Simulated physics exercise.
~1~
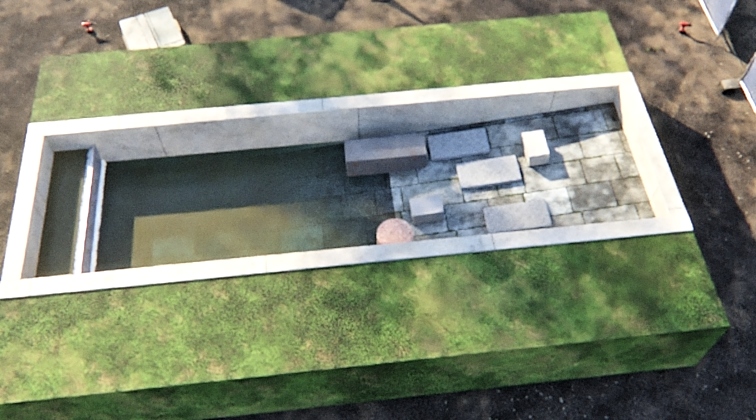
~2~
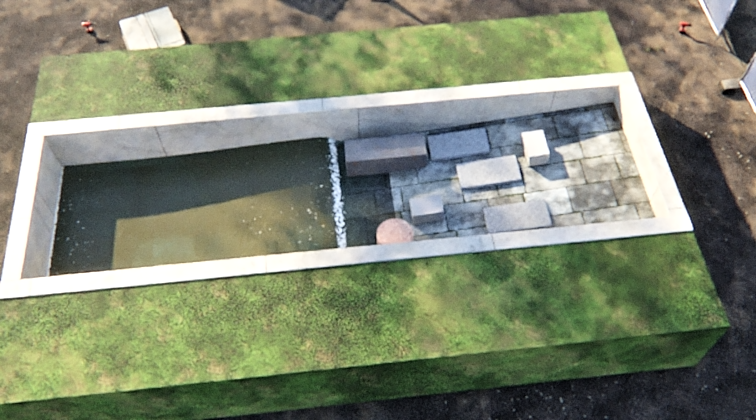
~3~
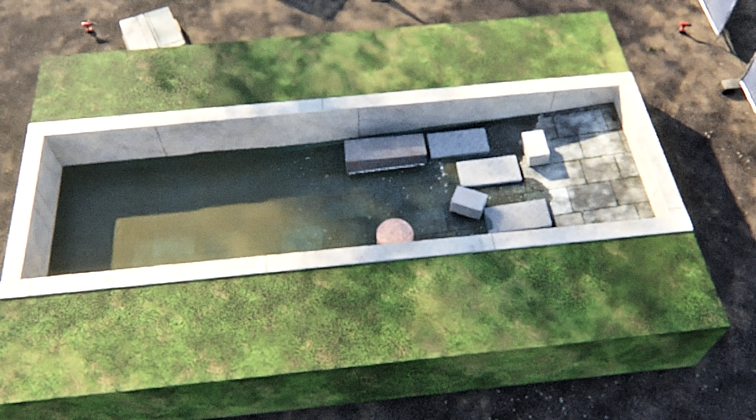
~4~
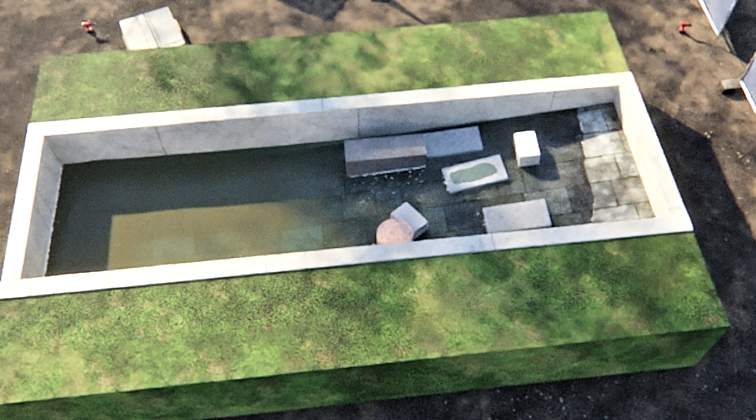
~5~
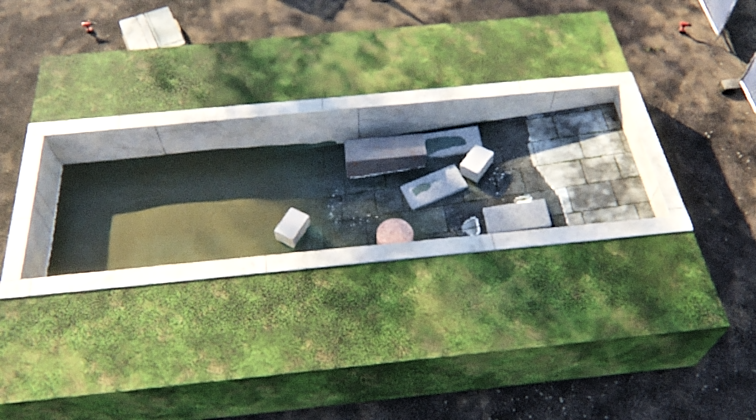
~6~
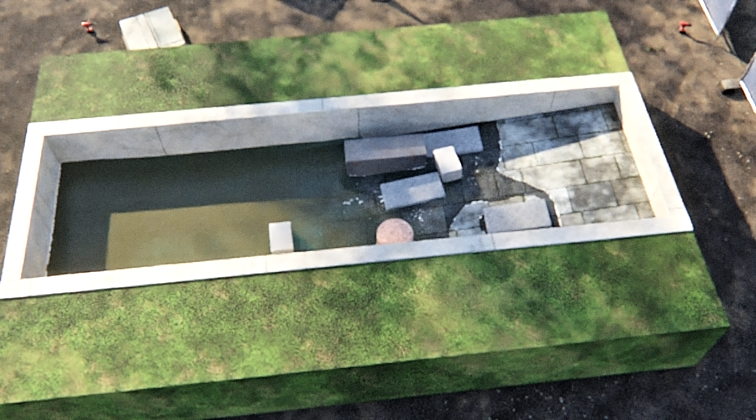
A wave surges up a paved slope, shifts several pale blocks, then drains back left.
